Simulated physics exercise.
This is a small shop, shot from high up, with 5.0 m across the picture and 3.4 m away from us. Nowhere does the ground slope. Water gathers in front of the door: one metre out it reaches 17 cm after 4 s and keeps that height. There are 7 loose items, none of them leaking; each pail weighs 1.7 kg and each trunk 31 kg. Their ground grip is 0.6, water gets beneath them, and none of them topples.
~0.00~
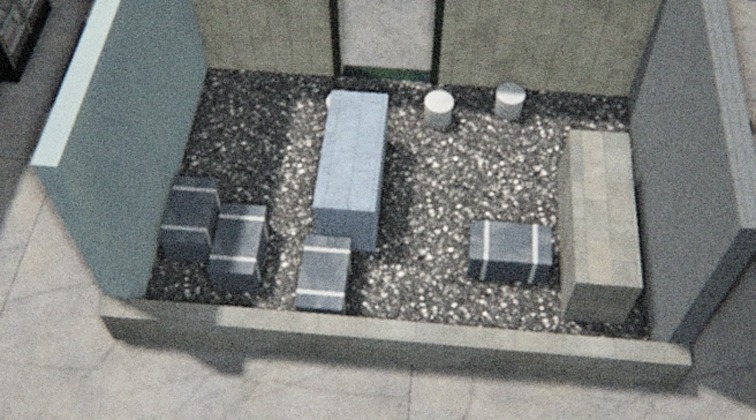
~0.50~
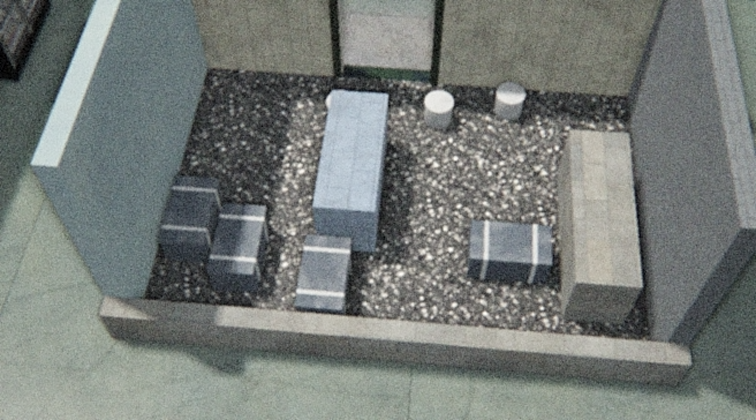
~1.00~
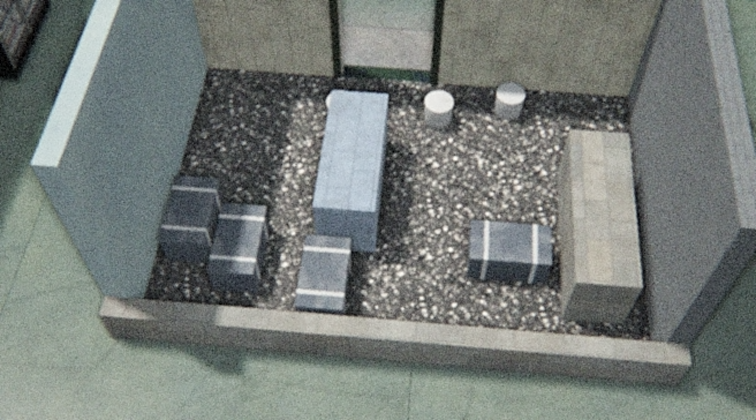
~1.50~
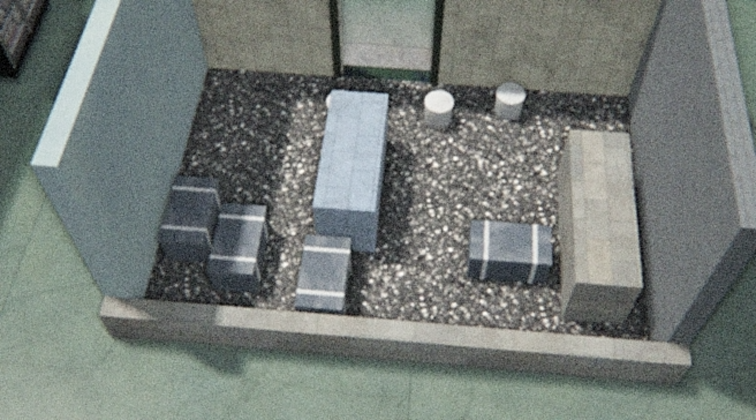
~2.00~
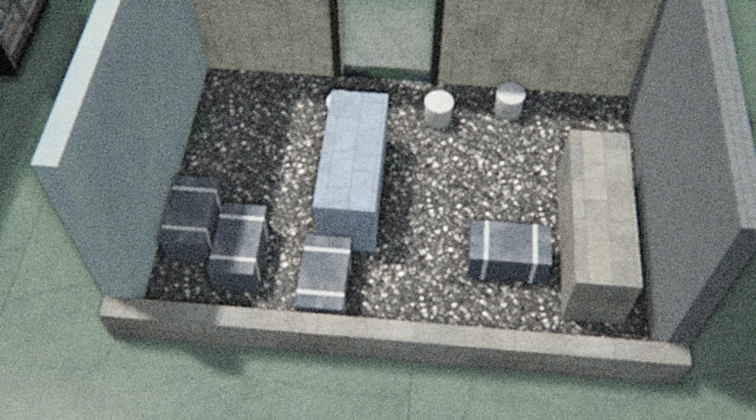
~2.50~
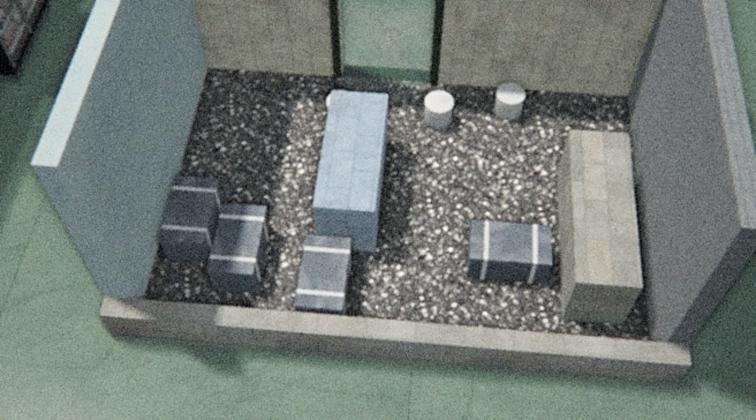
Pale ground outside a small walled shop turning green, the doorway tinting too, while boxes and white pails inside stay still.
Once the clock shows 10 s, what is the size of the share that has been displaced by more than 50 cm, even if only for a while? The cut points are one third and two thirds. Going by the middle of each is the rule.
The count is shy of a third.
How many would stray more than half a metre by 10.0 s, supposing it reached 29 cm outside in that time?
In that case the number is 7.
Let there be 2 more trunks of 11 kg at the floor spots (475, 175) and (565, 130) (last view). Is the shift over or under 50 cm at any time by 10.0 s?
Taking them in order, the first is above the threshold and the second is below the threshold.
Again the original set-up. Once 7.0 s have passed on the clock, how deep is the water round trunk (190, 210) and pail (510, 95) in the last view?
Close to 4 and 1 centimetres.
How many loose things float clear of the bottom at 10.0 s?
By my count, 3.
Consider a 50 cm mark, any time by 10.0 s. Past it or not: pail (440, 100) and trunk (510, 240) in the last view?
First beyond it, then within it.
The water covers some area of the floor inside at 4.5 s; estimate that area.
About 4.5 m2.
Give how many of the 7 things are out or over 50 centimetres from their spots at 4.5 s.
I count 1.
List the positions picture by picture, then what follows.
The first frame shows a pail at (341, 102) rests on the ground; a pail at (511, 93), on the bottom; water covers 0.0 m2; 0 of 7 have shifted.
The second frame shows a pail at (341, 102) rests on the ground; a pail at (511, 93) rests on the ground; 0.0 m2 under water; 0 of 7 have shifted.
The third frame shows a pail at (341, 102) rests on the ground; a pail at (511, 93) rests on the ground; water covers 0.0 m2; 0 of 7 have shifted.
The fourth frame shows a pail at (341, 102) rests on the ground; a pail at (511, 93), on the bottom; 0.0 m2 under water; 0 of 7 have shifted.
The fifth frame shows a pail at (341, 102), on the bottom; a pail at (511, 93), on the bottom; 0.0 m2 under water; 0 of 7 have shifted.
The sixth frame shows a pail at (341, 102) rests on the ground; a pail at (511, 93), on the bottom; 0.3 m2 under water; 0 of 7 have shifted.
After 3.5 s 0 of 7 are over 50 cm from their spots; 0 afloat.
After 4.5 s 1 of 7 are over 50 cm from their spots; 0 afloat.
After 7.0 s 2 of 7 are over 50 cm from their spots; 1 afloat.
After 10.0 s 2 of 7 are over 50 cm from their spots, and 2 have been at some point; 3 afloat.
